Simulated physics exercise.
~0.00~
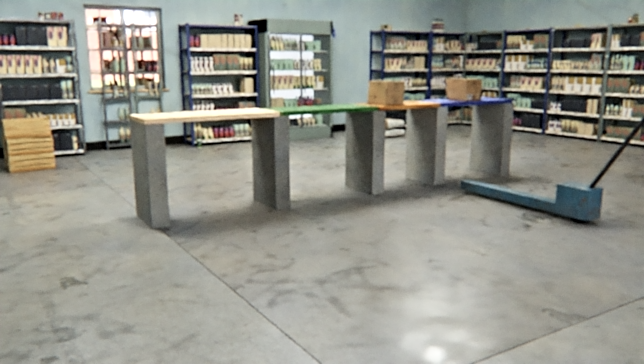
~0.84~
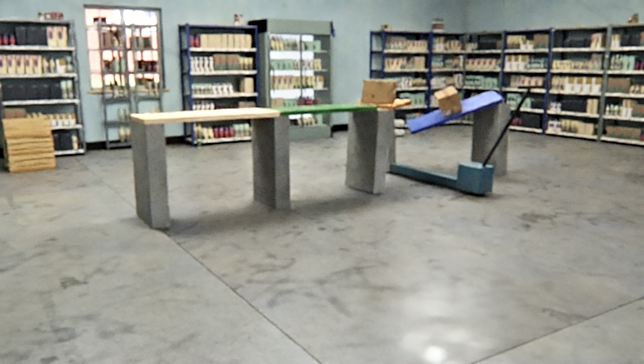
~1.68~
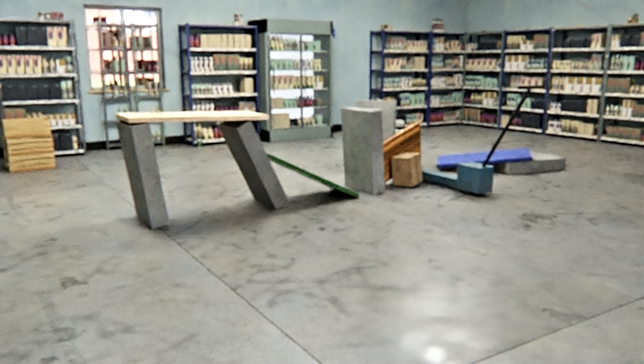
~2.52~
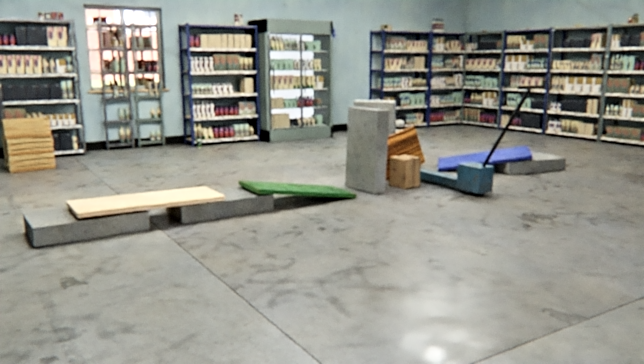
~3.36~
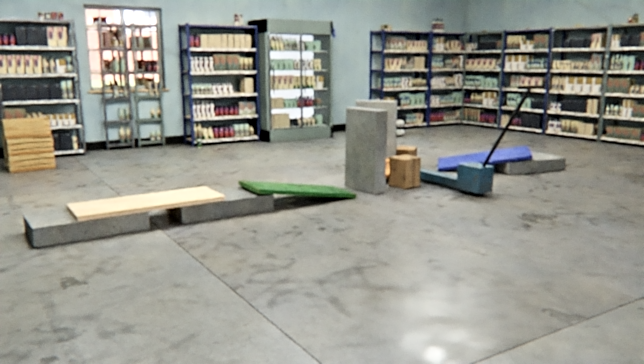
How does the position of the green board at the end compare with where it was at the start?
At the start the green board lies level on top of the uprights. By the end it has dropped down near the floor, slightly left of where it was, resting at a slight tilt.
In a room lined with shelves, a jack slides left into an upright and the boards collapse.
